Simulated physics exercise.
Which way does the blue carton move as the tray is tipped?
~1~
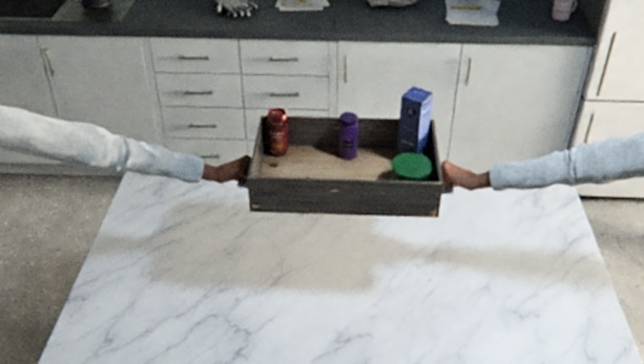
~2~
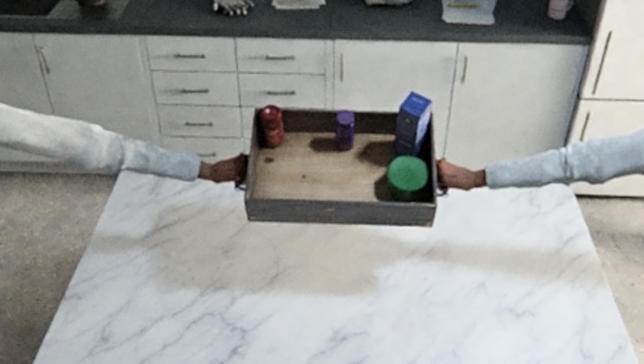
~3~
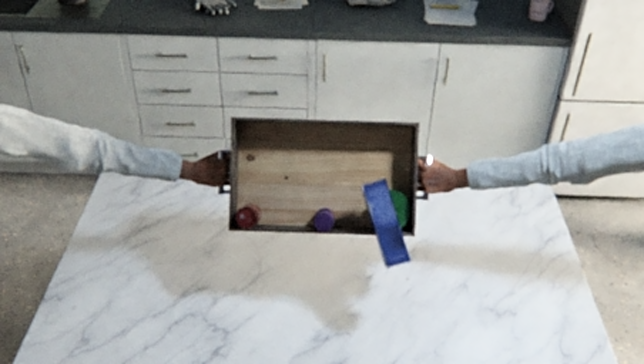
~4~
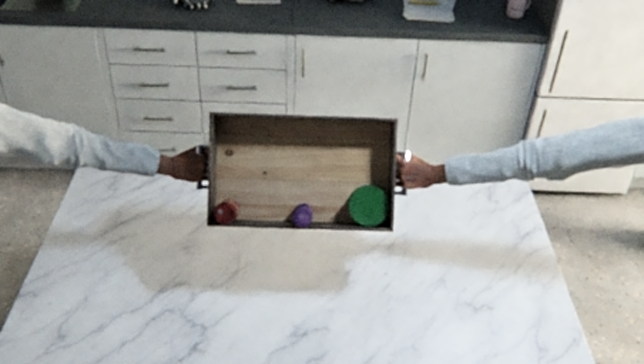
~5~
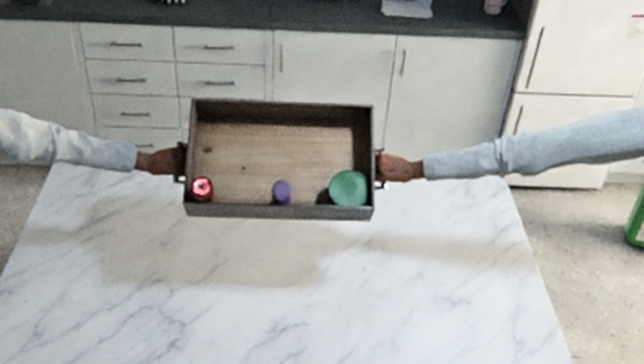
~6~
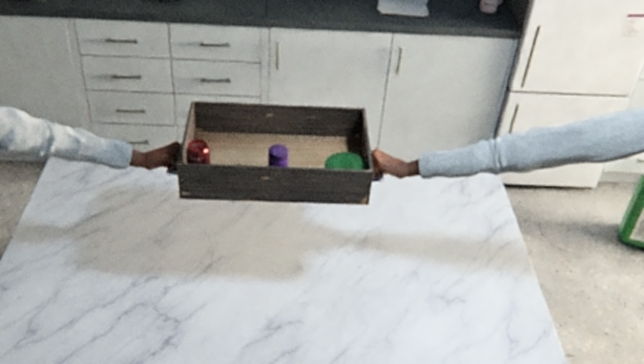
The blue carton moves down, sliding over the near edge of the tray.
Two hands tip a wooden tray forward, spilling the blue carton, then level it again.
